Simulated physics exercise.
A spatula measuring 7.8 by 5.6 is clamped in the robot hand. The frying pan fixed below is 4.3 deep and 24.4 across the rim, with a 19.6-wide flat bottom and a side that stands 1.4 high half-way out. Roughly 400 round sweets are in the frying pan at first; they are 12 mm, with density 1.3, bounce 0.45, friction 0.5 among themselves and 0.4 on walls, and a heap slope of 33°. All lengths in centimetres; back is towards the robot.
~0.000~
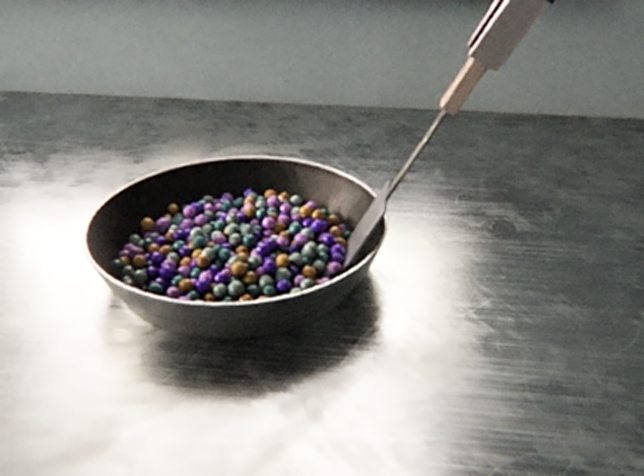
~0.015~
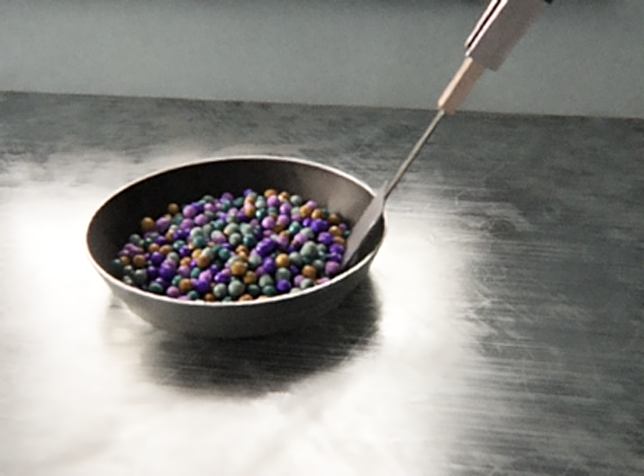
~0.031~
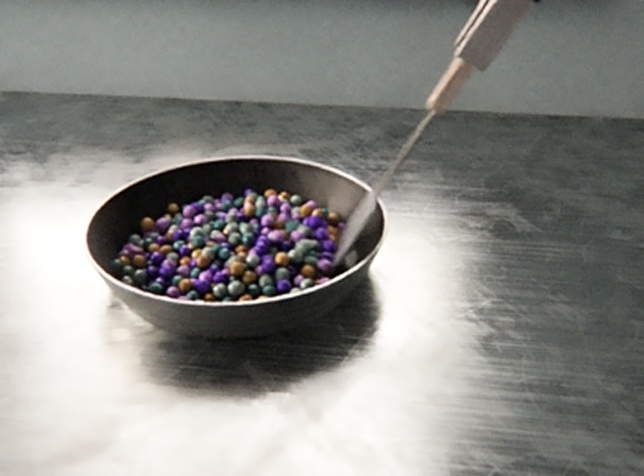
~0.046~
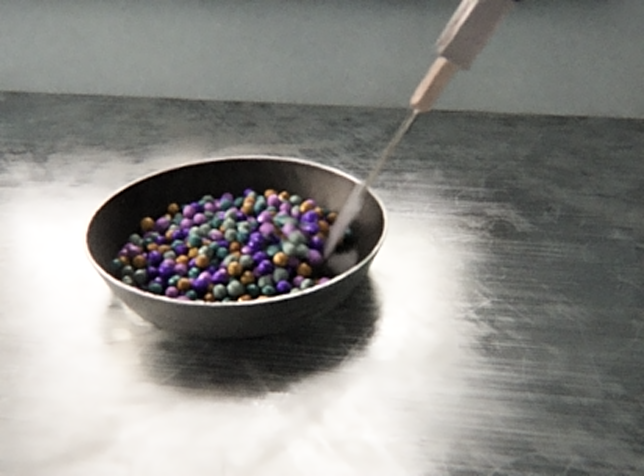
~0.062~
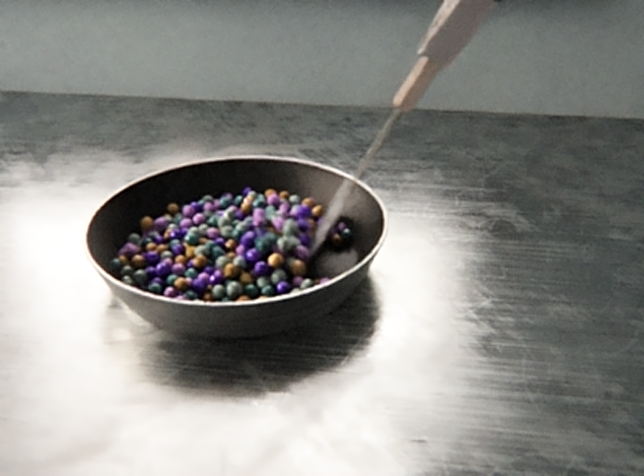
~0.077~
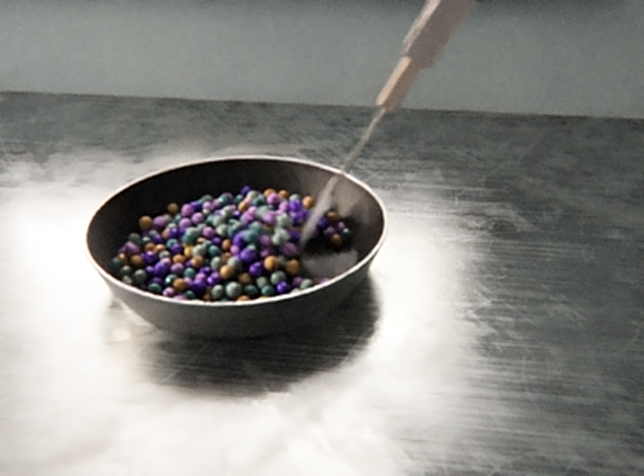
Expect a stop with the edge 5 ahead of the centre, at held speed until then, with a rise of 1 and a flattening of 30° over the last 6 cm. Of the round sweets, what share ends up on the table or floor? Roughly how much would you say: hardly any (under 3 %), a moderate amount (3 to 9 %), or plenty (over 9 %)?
I'd say hardly any.
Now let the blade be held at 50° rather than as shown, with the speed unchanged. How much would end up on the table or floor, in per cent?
Somewhere around 0 per cent would end on the table or floor.
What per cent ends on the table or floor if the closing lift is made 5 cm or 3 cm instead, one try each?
Result: Approx. 5 % and 0 %, one try each.
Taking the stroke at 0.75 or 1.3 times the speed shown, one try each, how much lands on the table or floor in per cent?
The two tries give about 0 and 0 in a hundred.
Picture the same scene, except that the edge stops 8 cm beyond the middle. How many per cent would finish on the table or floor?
I'd expect close to 0 per cent then.
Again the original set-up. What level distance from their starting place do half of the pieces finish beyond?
About 2 cm.
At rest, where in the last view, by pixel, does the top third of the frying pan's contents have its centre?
At about (157, 229).
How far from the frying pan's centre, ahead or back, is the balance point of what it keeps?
The balance point is about 3.0 cm ahead.
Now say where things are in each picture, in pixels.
The first picture shows spatula top edge at (387, 196), sloping 61°; upper third of the load around (250, 241), from x 115 to 345, top at y 195; 398 in the frying pan.
The second picture shows spatula top edge at (385, 196), sloping 61°; upper third of the load around (250, 241), from x 115 to 345, top at y 195.
The third picture shows spatula top edge at (376, 195), sloping 61°; upper third of the load around (251, 242), from x 115 to 350, top at y 195.
The fourth picture shows spatula top edge at (361, 194), sloping 61°; upper third of the load around (253, 239), from x 115 to 345, top at y 195.
The fifth picture shows spatula top edge at (346, 193), sloping 61°; upper third of the load around (250, 236), from x 115 to 345, top at y 195.
The sixth picture shows spatula top edge at (331, 192), sloping 61°; upper third of the load around (247, 235), from x 115 to 345, top at y 195; 398 in the frying pan.
By 0.11 s, sloping 59°, highest piece 6 above the table; 398 in the frying pan.
By 0.15 s, sloping 46°, highest piece 6 above the table; 398 in the frying pan.
By 0.37 s, sloping 31°, highest piece 4 above the table; 396 in the frying pan, 2 on the table or floor.
By 1.42 s, sloping 31°, highest piece 4 above the table; 396 in the frying pan, 2 on the table or floor.
Final count, 396 in the frying pan, 2 on the table or floor. That is 1 % on the table or floor.
